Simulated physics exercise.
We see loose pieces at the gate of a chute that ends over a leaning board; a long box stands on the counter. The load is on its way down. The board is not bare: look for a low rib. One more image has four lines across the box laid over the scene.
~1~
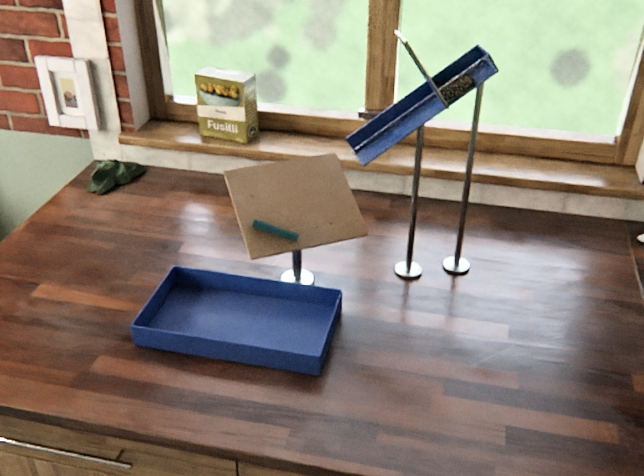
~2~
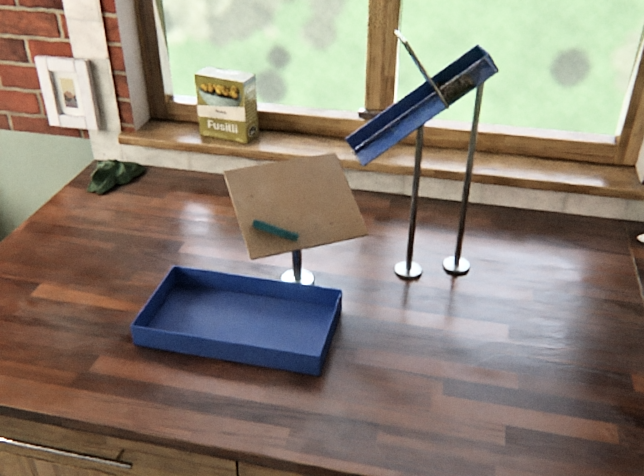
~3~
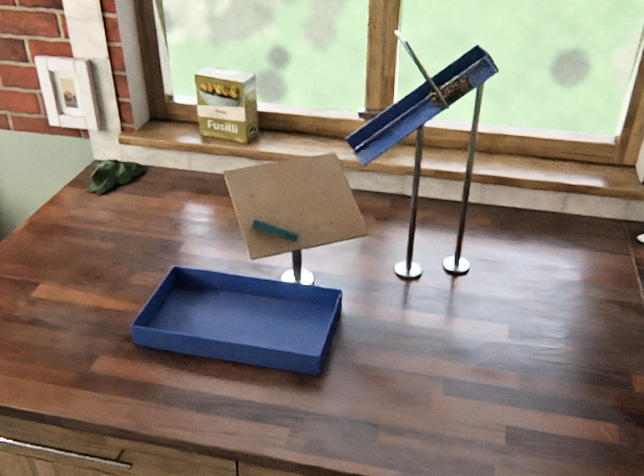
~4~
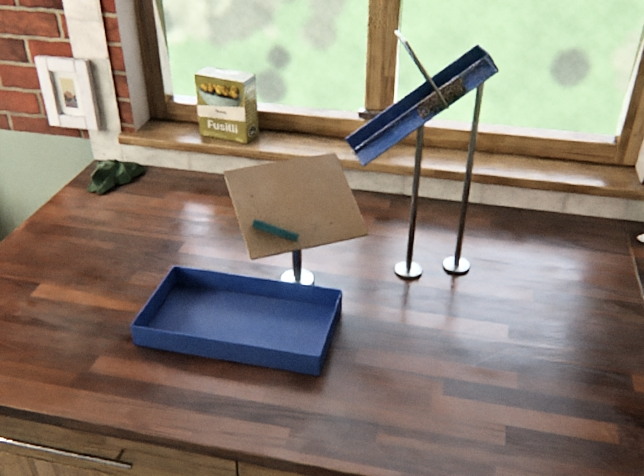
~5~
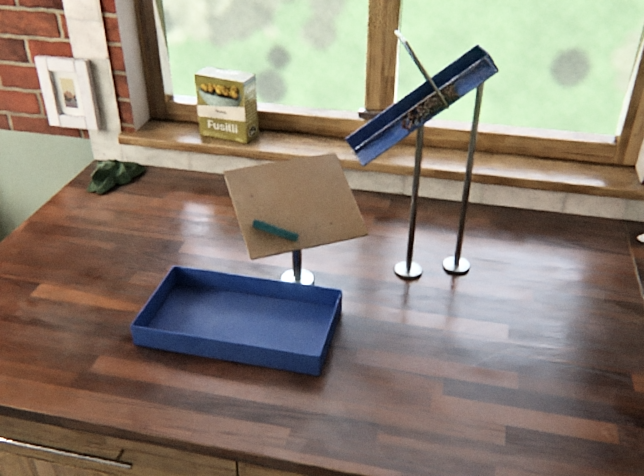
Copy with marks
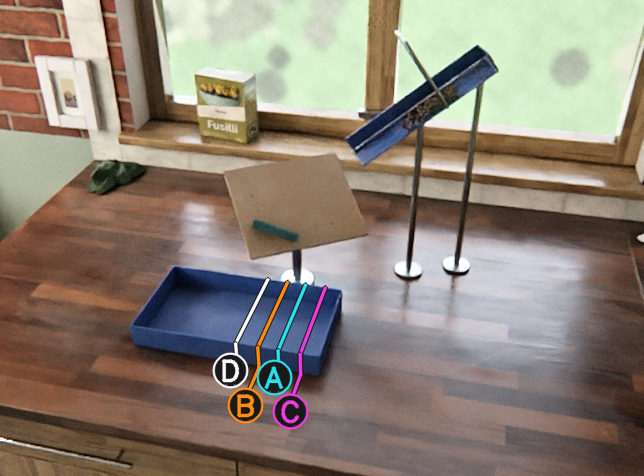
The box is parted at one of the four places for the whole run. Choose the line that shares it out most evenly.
The answer is line C.
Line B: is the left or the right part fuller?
The right side.
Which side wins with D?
Right.
On the marked copy, line A crosses the front rim at (278, 349); line B crosses the front rim at (258, 346); line C crosses the front rim at (300, 353); line D crosses the front rim at (235, 342).
If A is chosen, of what is caught, about a tenth on the left of the divider, almost all on the right.
If B is chosen, of what is caught, just a few on the left of the divider, almost all on the right.
If C is chosen, of what is caught, roughly half on the left of the divider, roughly half on the right.
If D is chosen, of what is caught, just a few on the left of the divider, almost all on the right.
